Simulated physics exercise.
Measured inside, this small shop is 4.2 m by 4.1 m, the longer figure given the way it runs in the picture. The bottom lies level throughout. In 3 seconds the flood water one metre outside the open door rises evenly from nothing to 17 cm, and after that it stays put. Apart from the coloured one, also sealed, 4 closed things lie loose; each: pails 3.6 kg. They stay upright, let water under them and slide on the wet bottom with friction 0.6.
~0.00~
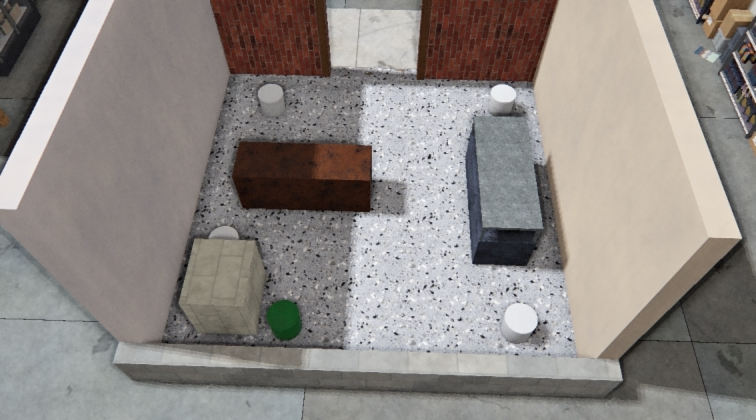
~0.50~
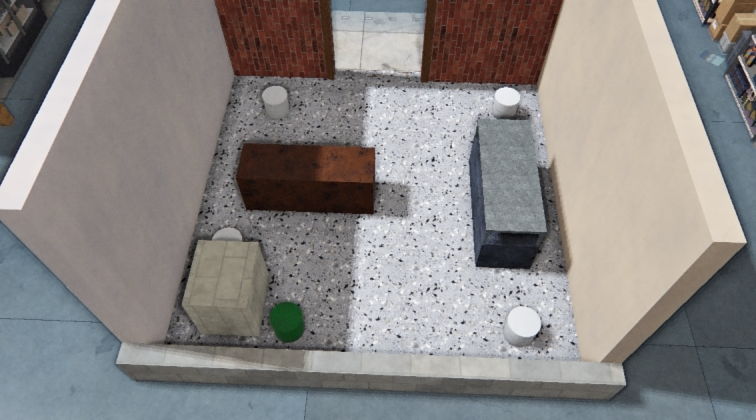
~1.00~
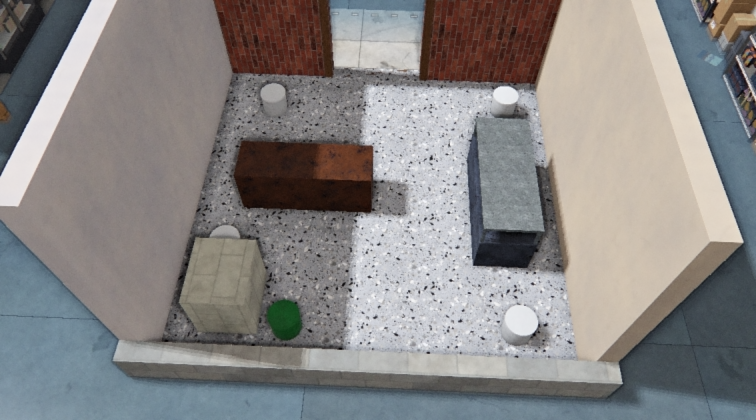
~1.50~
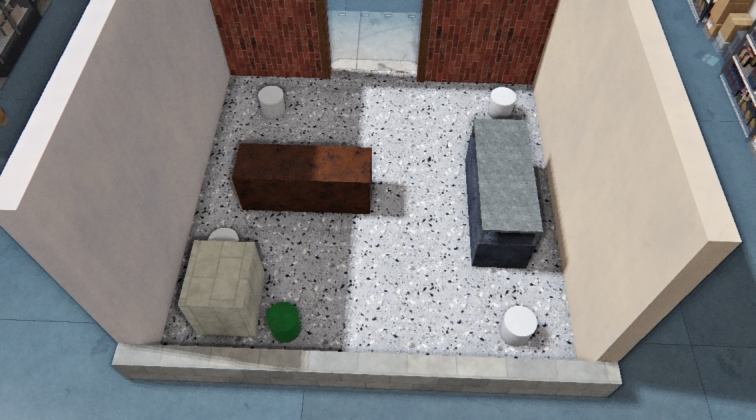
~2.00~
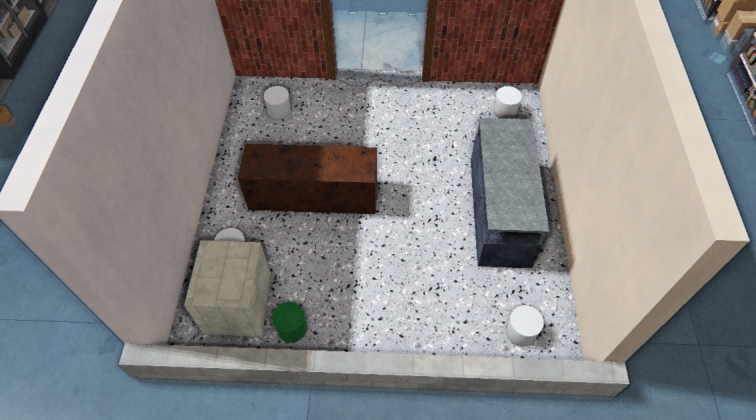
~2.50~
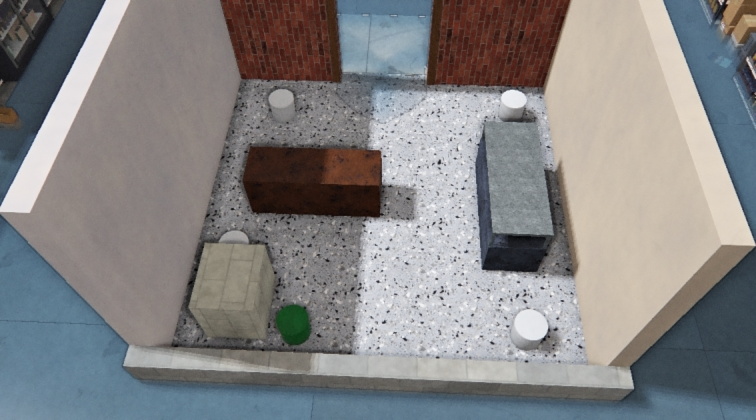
Small open-topped room with brick back wall, crates, white canisters and a green pail staying still as the view shifts slightly.
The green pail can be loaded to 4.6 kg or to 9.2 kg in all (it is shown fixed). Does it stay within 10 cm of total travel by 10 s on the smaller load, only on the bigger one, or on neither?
Pretty sure it takes the high figure.
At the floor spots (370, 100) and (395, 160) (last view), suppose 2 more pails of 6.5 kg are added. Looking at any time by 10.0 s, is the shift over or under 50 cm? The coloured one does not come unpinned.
Order as asked: Goes beyond / goes beyond.
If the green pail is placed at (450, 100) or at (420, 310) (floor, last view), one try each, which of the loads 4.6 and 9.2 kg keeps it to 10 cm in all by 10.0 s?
The first time the lesser option suffices; the second time the greater option is needed.
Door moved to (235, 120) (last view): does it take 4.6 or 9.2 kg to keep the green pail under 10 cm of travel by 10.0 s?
Well, then the lesser option suffices.
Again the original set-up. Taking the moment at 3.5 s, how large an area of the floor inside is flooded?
Wet: Near 3.0 m2.
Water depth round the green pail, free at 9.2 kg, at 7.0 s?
2 cm, roughly.
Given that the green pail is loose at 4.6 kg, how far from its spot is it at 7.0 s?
About 0 cm.
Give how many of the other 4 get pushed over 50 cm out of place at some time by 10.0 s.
I count 0 of them.
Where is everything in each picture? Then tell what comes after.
In the first picture, the green pail at (283, 315), on the bottom; water covers 0.0 m2; 0 of 5 have shifted.
In the second picture, the green pail at (286, 317) rests on the ground; water covers 0.0 m2; 0 of 5 have shifted.
In the third picture, the green pail at (283, 314), on the bottom; 0.0 m2 under water; 0 of 5 have shifted.
In the fourth picture, the green pail at (282, 317) rests on the ground; water covers 0.0 m2; 0 of 5 have shifted.
In the fifth picture, the green pail at (288, 317) rests on the ground; water covers 0.0 m2; 0 of 5 have shifted.
In the sixth picture, the green pail at (292, 319), on the bottom; water covers 0.6 m2; 0 of 5 have shifted.
After 3.5 s the green pail would be 0 cm from its start with 4.6 kg and 0 cm from its start with 9.2 kg; 0 cm of water round it then.
After 4.5 s the green pail would be 0 cm from its start with 4.6 kg and 0 cm from its start with 9.2 kg; 0 cm of water round it then.
After 7.0 s the green pail would be 0 cm from its start with 4.6 kg and 0 cm from its start with 9.2 kg; 2 cm of water round it then.
After 10.0 s the green pail would be 30 cm from its start with 4.6 kg and 0 cm from its start with 9.2 kg; 6 cm of water round it then.
